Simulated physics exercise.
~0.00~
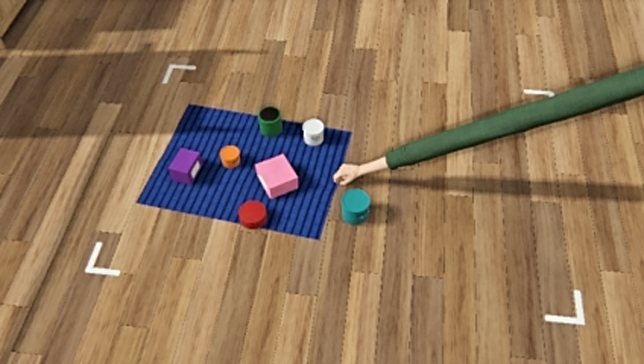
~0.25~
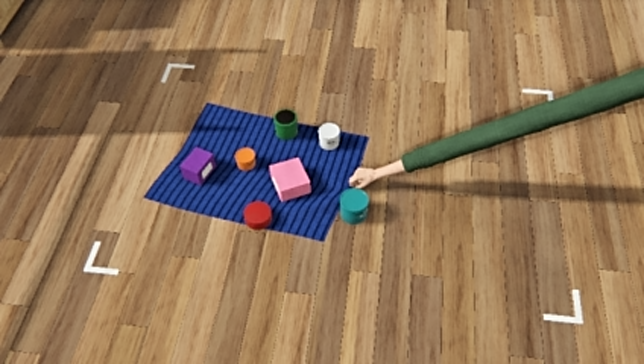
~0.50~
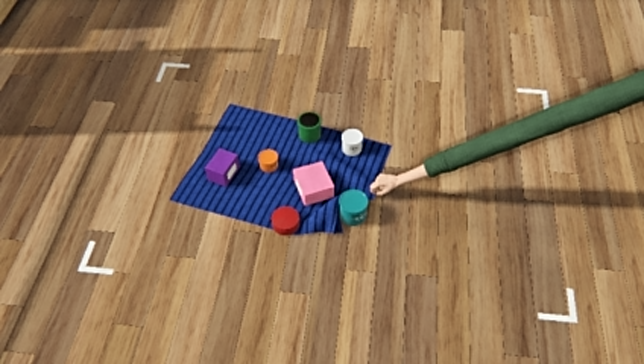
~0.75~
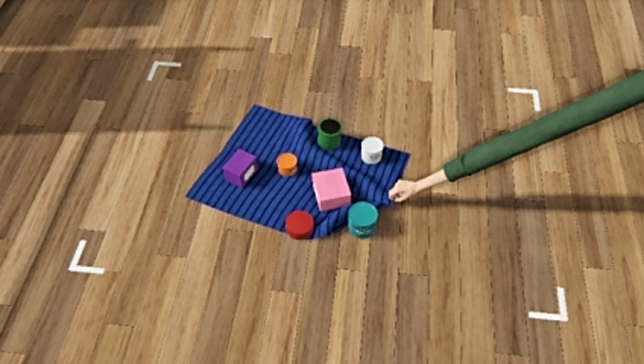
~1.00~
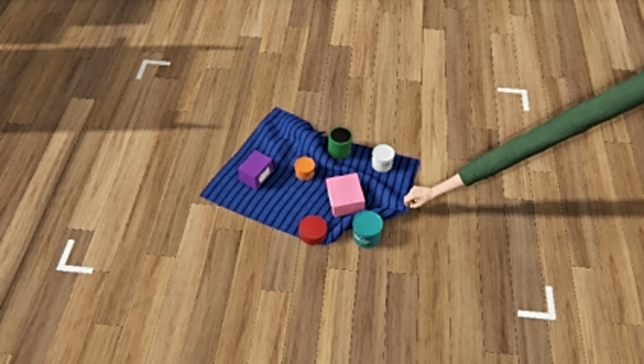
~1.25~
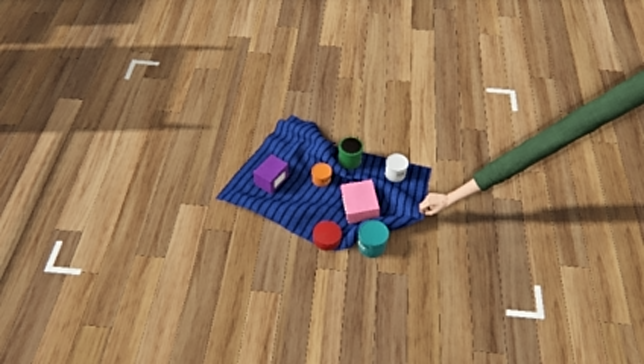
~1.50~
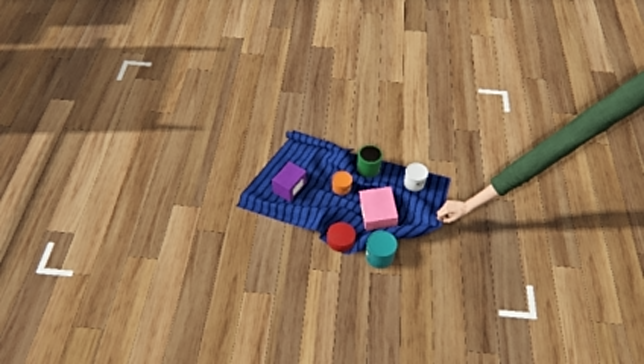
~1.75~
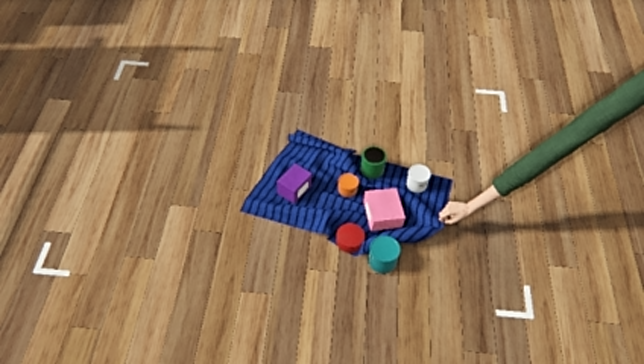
On a wooden living-room floor, a green-sleeved arm dragged a thin blue striped rug to the right and then nearer, carrying six small things and shoving along the teal bin beside it, until the rug lay wrinkled with everything still upright and bunched closer.
